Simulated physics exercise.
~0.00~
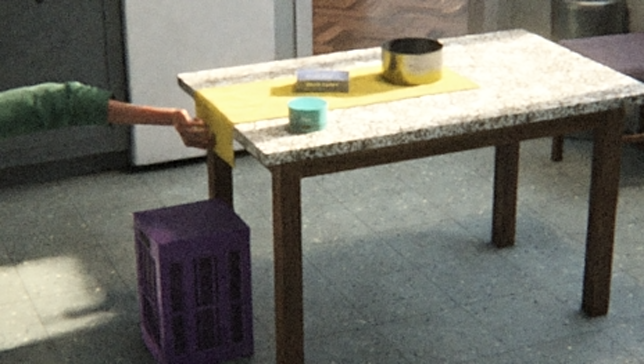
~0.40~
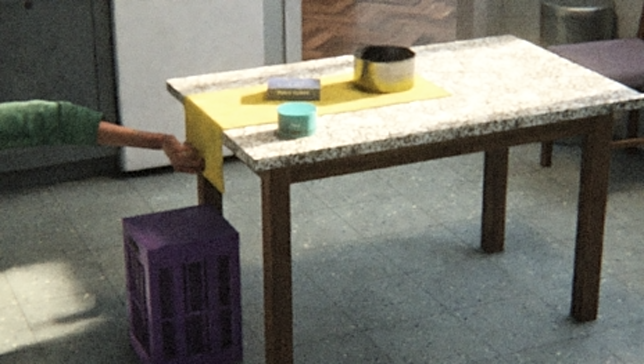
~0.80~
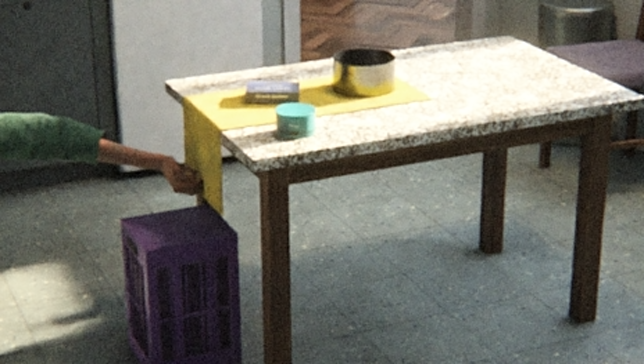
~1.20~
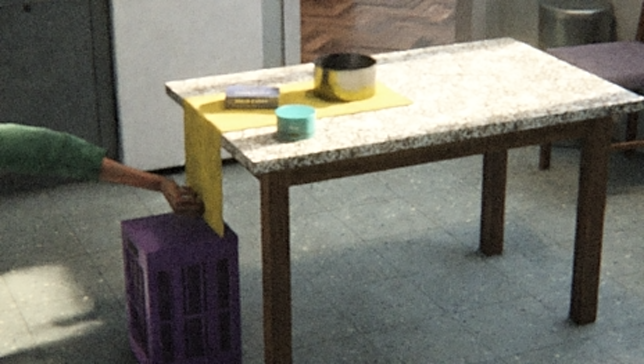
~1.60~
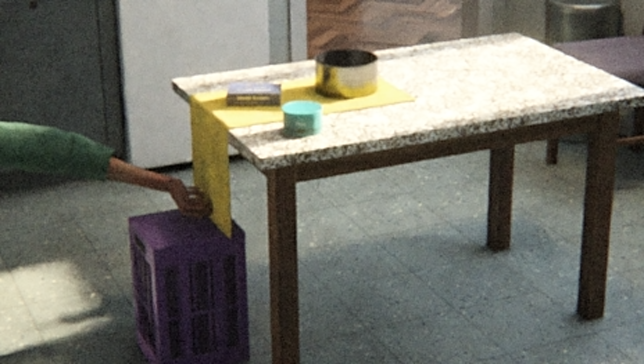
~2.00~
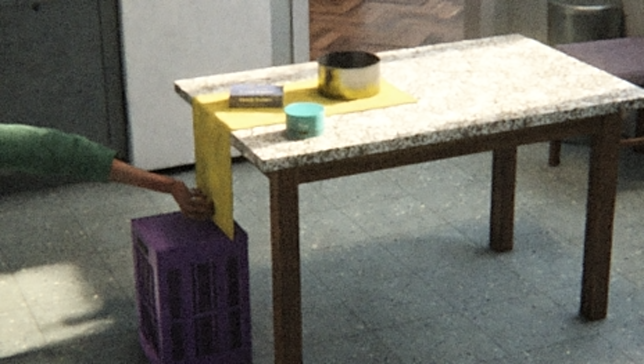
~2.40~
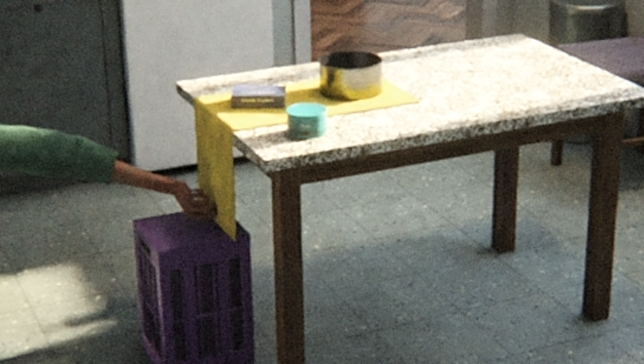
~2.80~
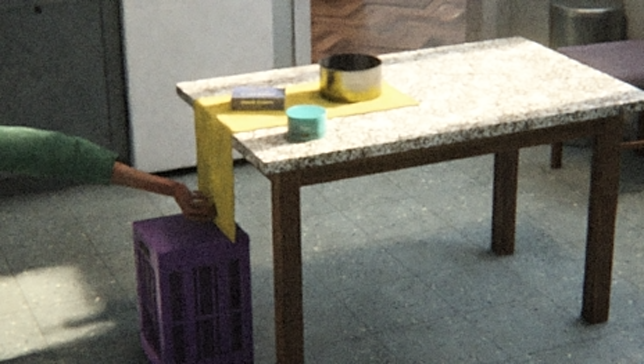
At the start, a green-sleeved arm reaches in from the left and holds the end of a yellow cloth lying on a speckled table, with a blue packet and a metal pot on it and a turquoise tub nearby. The hand draws the cloth down over the table's left end, above a purple crate. The packet and pot ride left with the cloth, while the tub stays in its place. The cloth's hem then reaches the crate and the pulling stops. At the end, everything rests, with packet, pot and tub all still on the table.
